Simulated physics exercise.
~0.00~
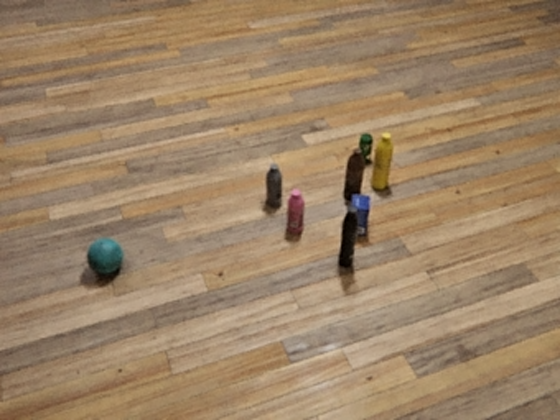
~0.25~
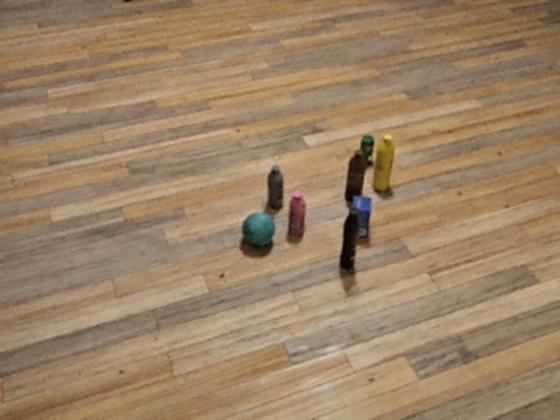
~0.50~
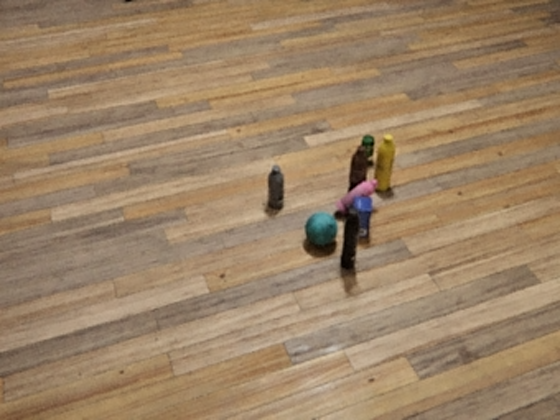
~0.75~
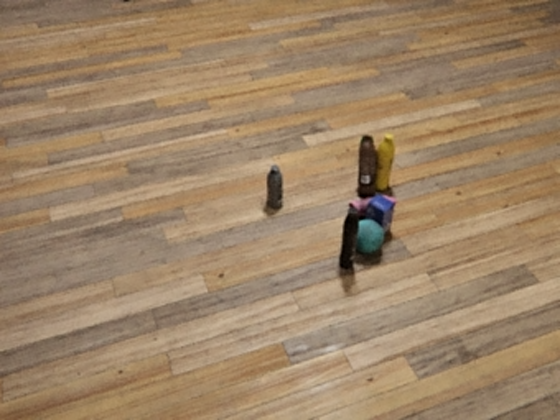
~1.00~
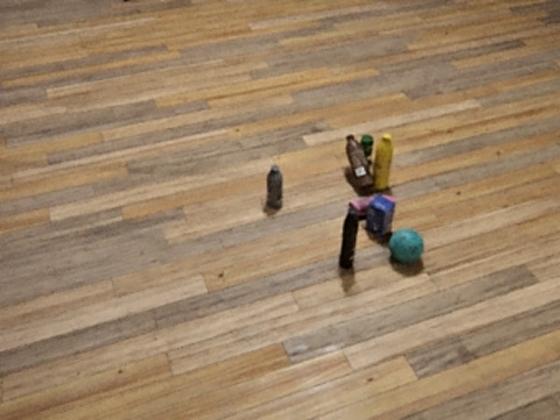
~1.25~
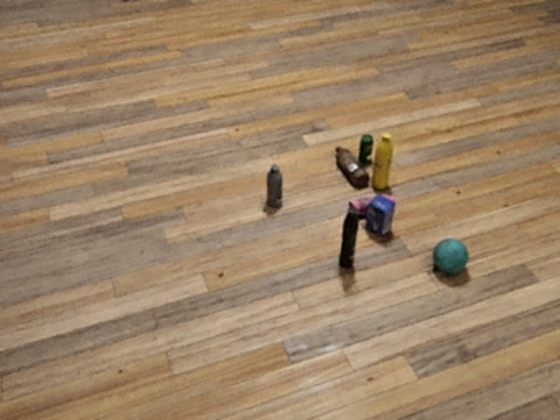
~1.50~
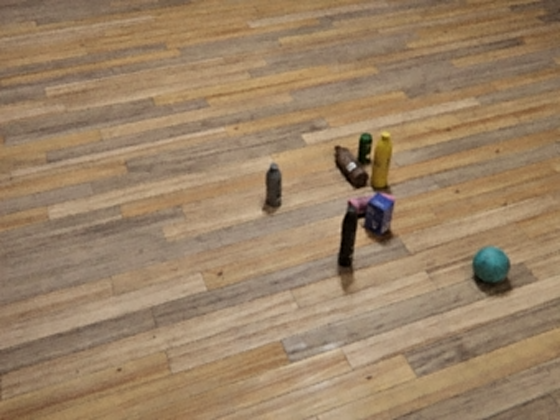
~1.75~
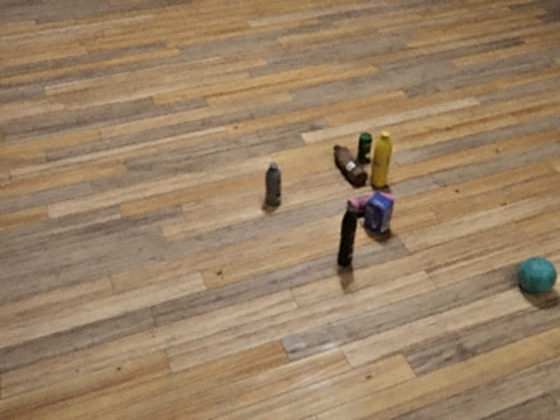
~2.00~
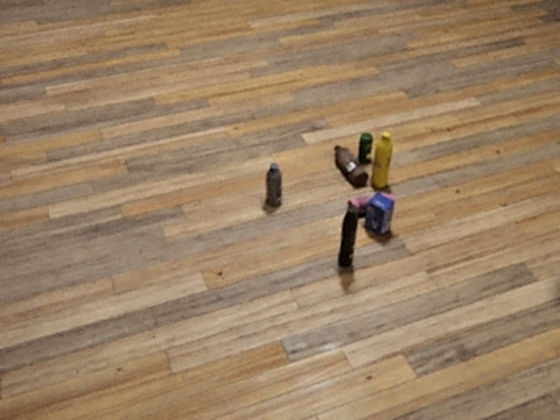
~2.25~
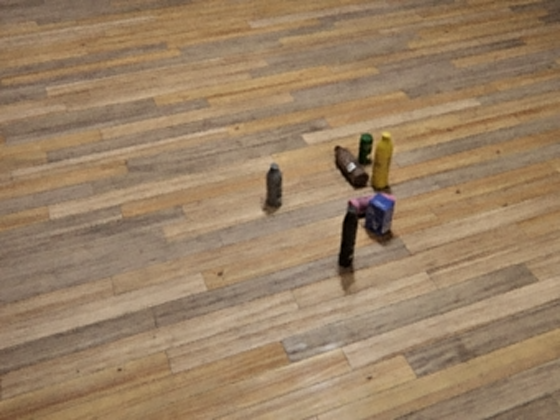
A black bottle stood among several other bottles, a can and a blue carton as a turquoise ball rolled in from the left, toppling the pink bottle, nudging the carton and leaving the brown bottle lying down before rolling out of view; the others stayed upright.
